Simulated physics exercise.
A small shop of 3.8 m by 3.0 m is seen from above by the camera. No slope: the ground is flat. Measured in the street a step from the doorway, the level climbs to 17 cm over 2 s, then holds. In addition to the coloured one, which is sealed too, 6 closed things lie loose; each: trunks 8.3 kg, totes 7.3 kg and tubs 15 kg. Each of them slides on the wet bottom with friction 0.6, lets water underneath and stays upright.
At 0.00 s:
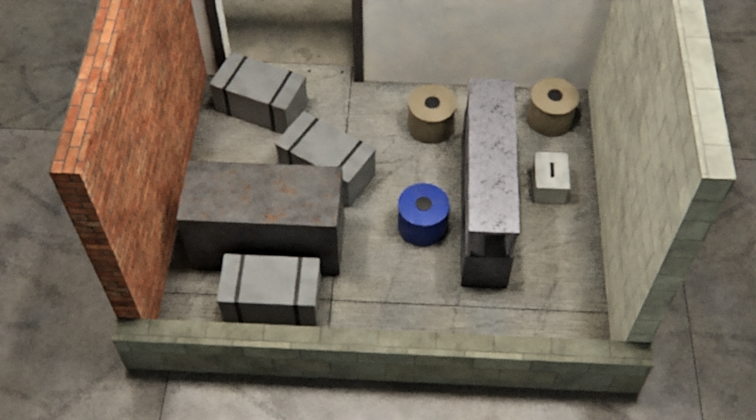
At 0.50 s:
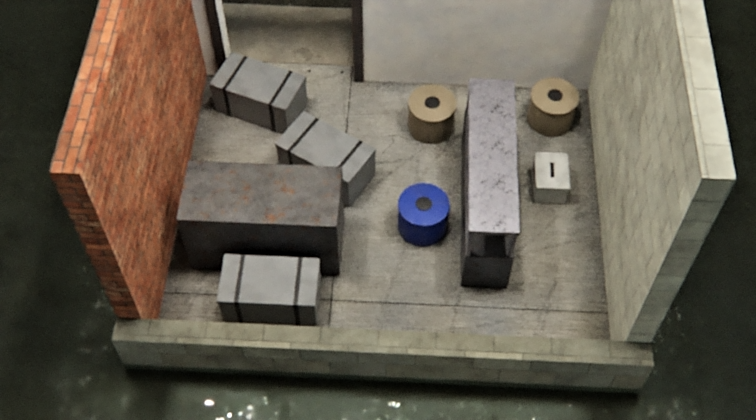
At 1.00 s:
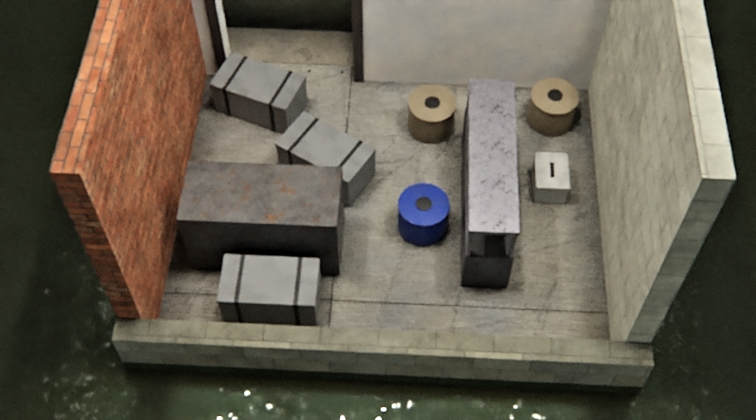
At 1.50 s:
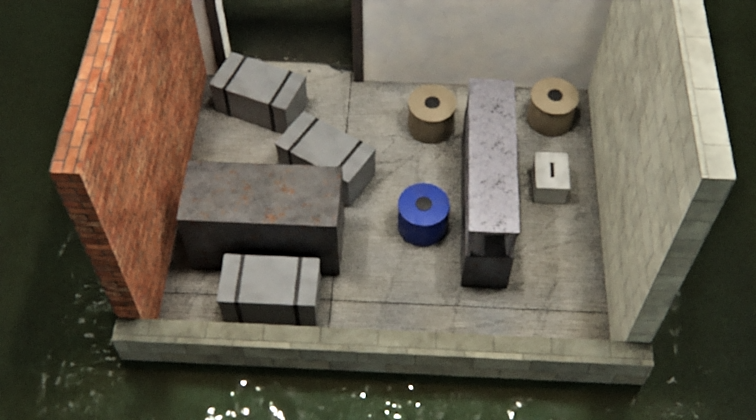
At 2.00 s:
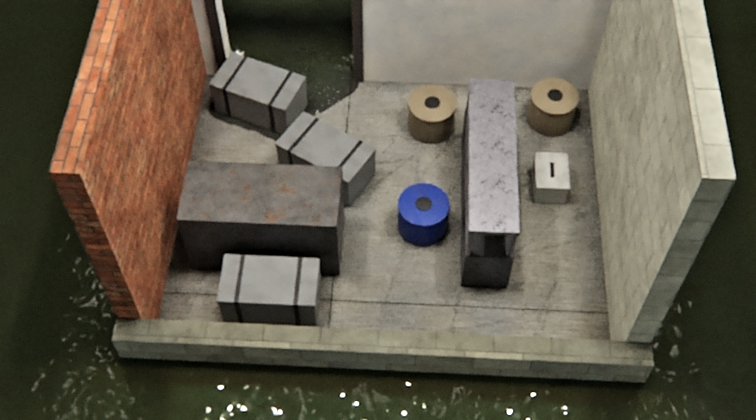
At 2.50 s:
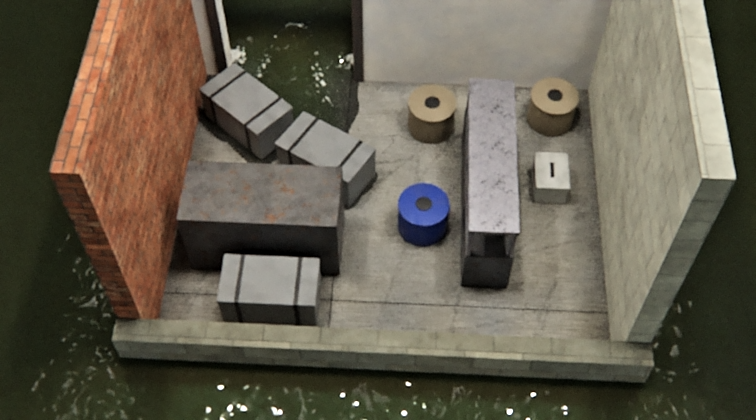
A small shop with a brick wall on the left and pale walls elsewhere is seen from above by a still camera. A blue tub sits mid-floor, with three strapped grey totes and a dark rusty block to its left, and a long grey counter, two tan tubs and a small pale box around its right. Dark water surrounds the shop, then spreads in through the doorway at the back, and the tote nearest it shifts and turns slightly.
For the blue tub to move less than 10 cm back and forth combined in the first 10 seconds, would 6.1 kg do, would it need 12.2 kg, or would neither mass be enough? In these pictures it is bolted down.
It is steadied by neither weight.
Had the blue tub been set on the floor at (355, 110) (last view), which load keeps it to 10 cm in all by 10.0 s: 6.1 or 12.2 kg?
Neither holds.
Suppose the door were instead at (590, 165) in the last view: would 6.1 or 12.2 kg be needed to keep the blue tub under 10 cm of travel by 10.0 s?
Lab note: Upper mass required.
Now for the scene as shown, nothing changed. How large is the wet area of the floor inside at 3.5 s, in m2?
Around 4.0 m2 of it.
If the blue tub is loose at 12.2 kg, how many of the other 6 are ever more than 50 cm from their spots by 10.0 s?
That comes to 3.
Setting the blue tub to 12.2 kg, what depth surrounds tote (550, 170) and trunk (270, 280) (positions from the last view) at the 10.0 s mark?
About 7 and 13 cm.
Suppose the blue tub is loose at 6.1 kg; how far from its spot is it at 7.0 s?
120 cm.
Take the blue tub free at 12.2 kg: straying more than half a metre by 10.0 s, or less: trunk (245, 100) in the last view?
I'd say it goes further.
After 3.5 s the blue tub would be 0 cm from its start with 6.1 kg and 0 cm from its start with 12.2 kg; 1 cm of water round it then.
After 4.5 s the blue tub would be 32 cm from its start with 6.1 kg and 11 cm from its start with 12.2 kg; 7 cm of water round it then.
After 7.0 s the blue tub would be 121 cm from its start with 6.1 kg and 108 cm from its start with 12.2 kg; 8 cm of water round it then.
After 10.0 s the blue tub would be 145 cm from its start with 6.1 kg and 126 cm from its start with 12.2 kg; 6 cm of water round it then.
